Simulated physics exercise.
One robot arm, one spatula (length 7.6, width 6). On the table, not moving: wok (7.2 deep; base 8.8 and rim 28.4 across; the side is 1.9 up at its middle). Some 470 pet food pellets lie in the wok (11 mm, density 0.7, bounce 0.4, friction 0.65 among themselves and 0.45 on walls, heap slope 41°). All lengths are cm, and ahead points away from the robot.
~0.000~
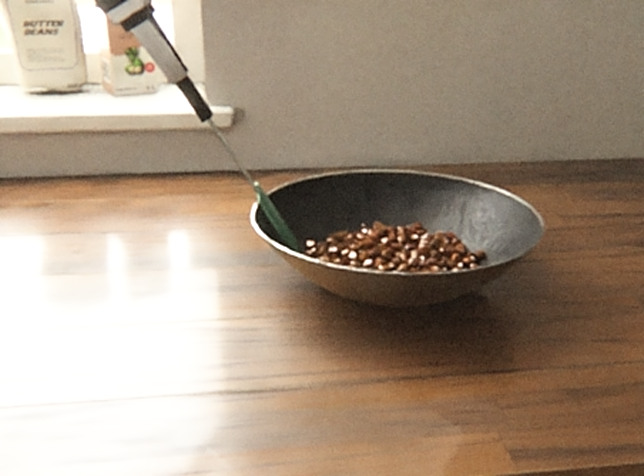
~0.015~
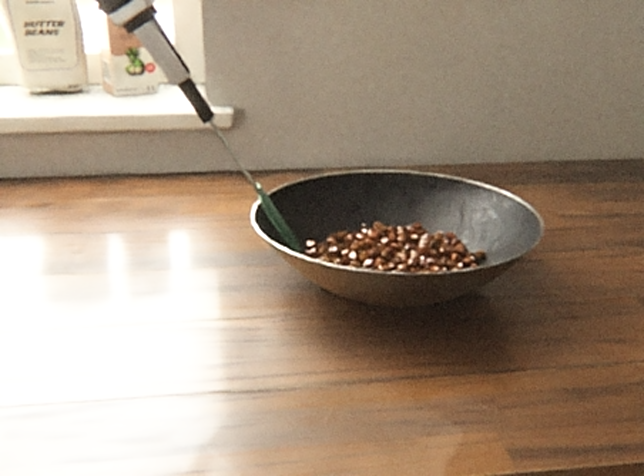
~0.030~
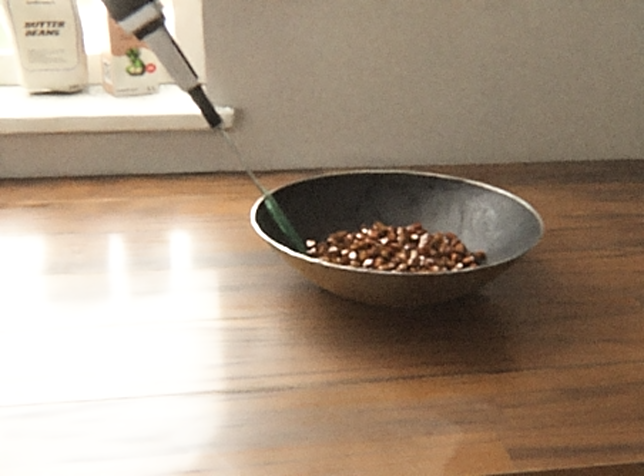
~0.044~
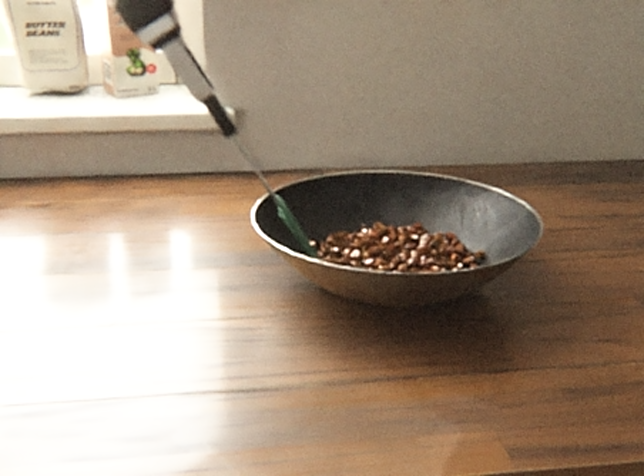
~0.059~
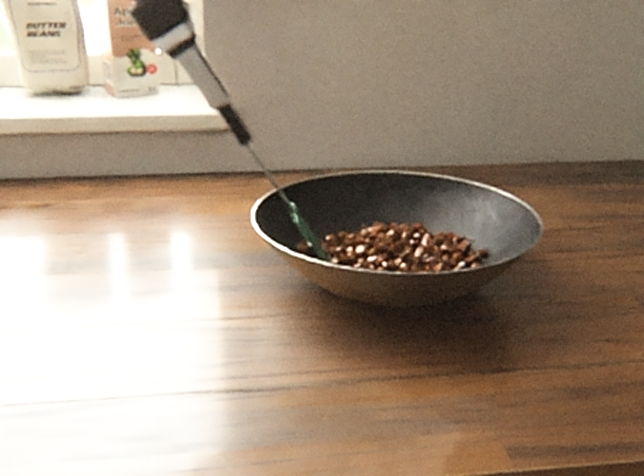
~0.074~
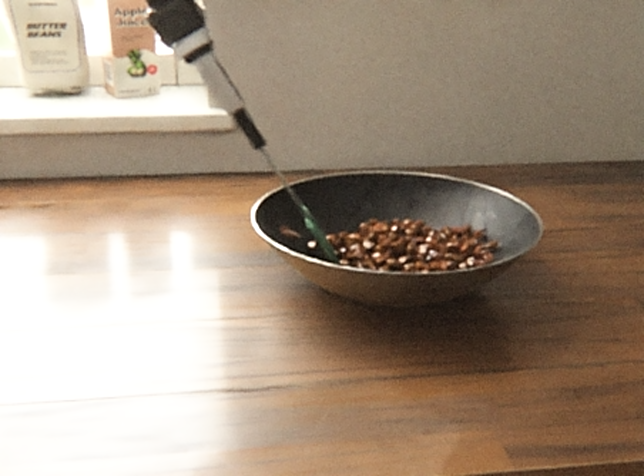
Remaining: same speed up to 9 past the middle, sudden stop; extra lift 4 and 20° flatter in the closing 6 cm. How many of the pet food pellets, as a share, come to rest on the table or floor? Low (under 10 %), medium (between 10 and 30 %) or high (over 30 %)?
A medium share, between 10 and 30 %, ends on the table or floor.
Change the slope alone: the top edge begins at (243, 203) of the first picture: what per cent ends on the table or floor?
About 20 per cent.
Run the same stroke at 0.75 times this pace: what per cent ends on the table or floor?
About 15 per cent.
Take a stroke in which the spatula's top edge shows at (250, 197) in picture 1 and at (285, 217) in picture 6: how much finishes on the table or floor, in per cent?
Some 15 per cent.
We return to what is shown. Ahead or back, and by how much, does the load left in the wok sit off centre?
Roughly 4.5 cm ahead.
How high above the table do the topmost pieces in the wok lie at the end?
About 7.0 cm.
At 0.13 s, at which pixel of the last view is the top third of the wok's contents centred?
Near (453, 243).
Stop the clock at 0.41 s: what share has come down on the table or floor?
Roughly 10 per cent.
After 0.13 s, sloping 59°, highest piece 11 above the table; 472 in the wok, 1 on the blade or in flight.
After 0.18 s, sloping 53°, highest piece 13 above the table; 471 in the wok, 2 on the blade or in flight.
After 0.41 s, sloping 39°, highest piece 13 above the table; 375 in the wok, 47 on the table or floor, 51 on the blade or in flight.
After 1.46 s, sloping 39°, highest piece 7 above the table; 374 in the wok, 99 on the table or floor.
In the end, 374 in the wok, 99 on the table or floor. That is 21 % on the table or floor.
